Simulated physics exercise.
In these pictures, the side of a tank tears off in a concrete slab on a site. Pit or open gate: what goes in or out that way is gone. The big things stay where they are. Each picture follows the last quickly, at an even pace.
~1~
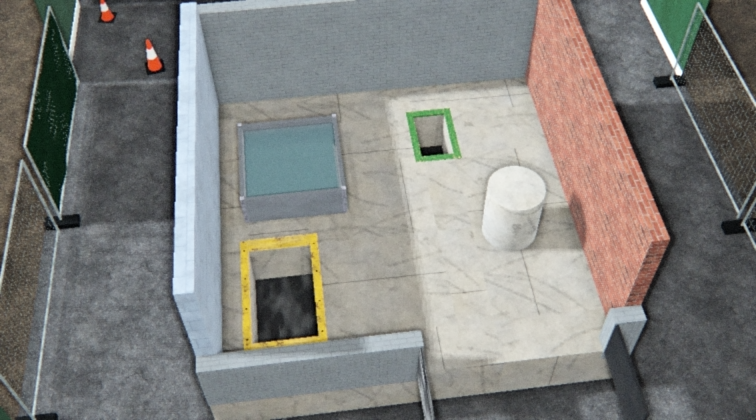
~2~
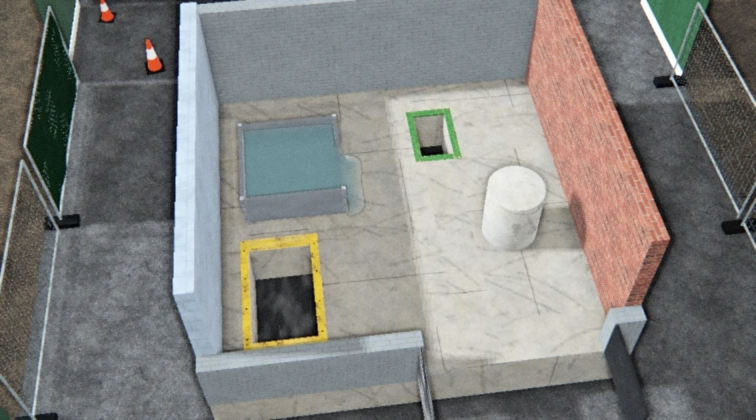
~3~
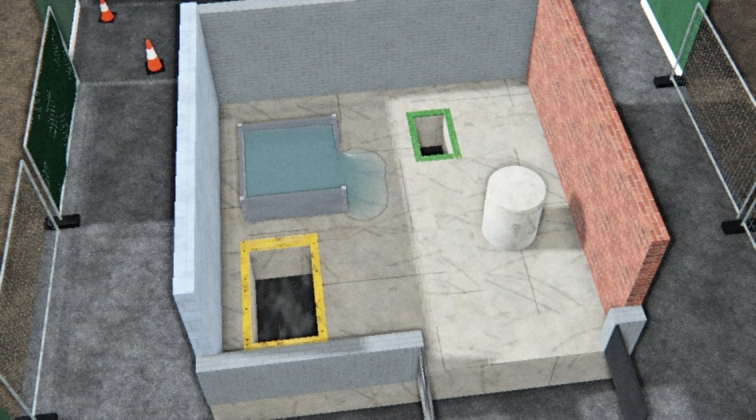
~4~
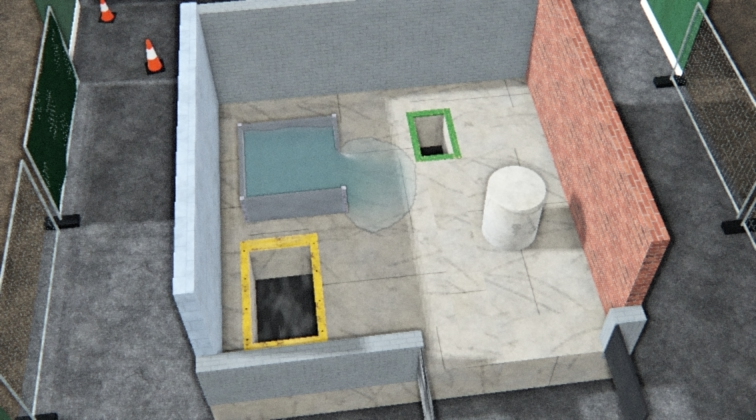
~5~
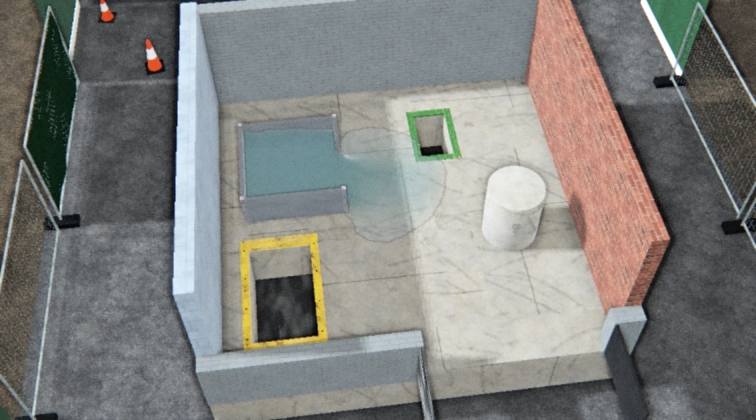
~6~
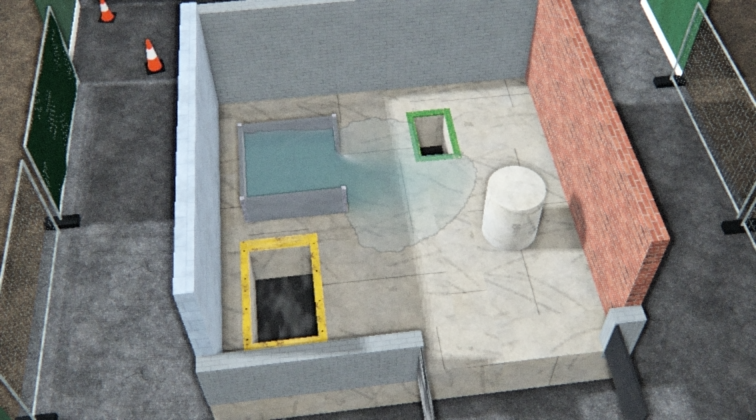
A tank of blue-green water stands at the left of a walled concrete slab on a site, seen from high above by a still camera. A yellow-edged pit lies in front of it, a smaller green-edged opening and a pale cylinder stand to the right, and a red brick wall lines the right side. Water pours from the tank's right side and spreads rightward in a thinning, rounded sheet.
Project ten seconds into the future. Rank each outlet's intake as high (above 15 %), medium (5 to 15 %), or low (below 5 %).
Intake: The gate is high; the green pit is high; the yellow pit is low.
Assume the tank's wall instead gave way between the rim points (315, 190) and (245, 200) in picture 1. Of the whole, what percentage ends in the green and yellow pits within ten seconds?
Lab note - share by pit: Green 2 %, yellow 35 %.
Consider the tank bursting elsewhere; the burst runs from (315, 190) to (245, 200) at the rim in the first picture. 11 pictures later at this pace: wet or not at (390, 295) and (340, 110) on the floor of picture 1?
Submerged, waterless.
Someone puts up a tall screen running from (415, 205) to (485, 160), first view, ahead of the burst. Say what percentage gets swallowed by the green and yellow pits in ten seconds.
Shares in percent - green: 45; yellow: 0.
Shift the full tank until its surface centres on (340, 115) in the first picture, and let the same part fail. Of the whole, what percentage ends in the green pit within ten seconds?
I'd put the green pit near 75 per cent of the whole.
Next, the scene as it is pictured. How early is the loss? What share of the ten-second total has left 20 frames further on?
My estimate is roughly 35 percent.
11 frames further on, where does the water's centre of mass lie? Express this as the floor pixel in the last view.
I'd point to (386, 190).
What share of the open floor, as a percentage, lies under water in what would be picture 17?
My best guess is some 35 %.
A moment on, water covers 25 % of the floor; the gate 0 %, the green pit 5 %, the yellow pit 0 %.
Next, water covers 35 % of the floor; the gate 0 %, the green pit 10 %, the yellow pit 0 %.
Then, water covers 50 % of the floor; the gate 4 %, the green pit 15 %, the yellow pit 0 %.
Later, water covers 60 % of the floor; the gate 17 %, the green pit 21 %, the yellow pit 0 %.
In the end, water covers 60 % of the floor; the gate 26 %, the green pit 29 %, the yellow pit 0 %.
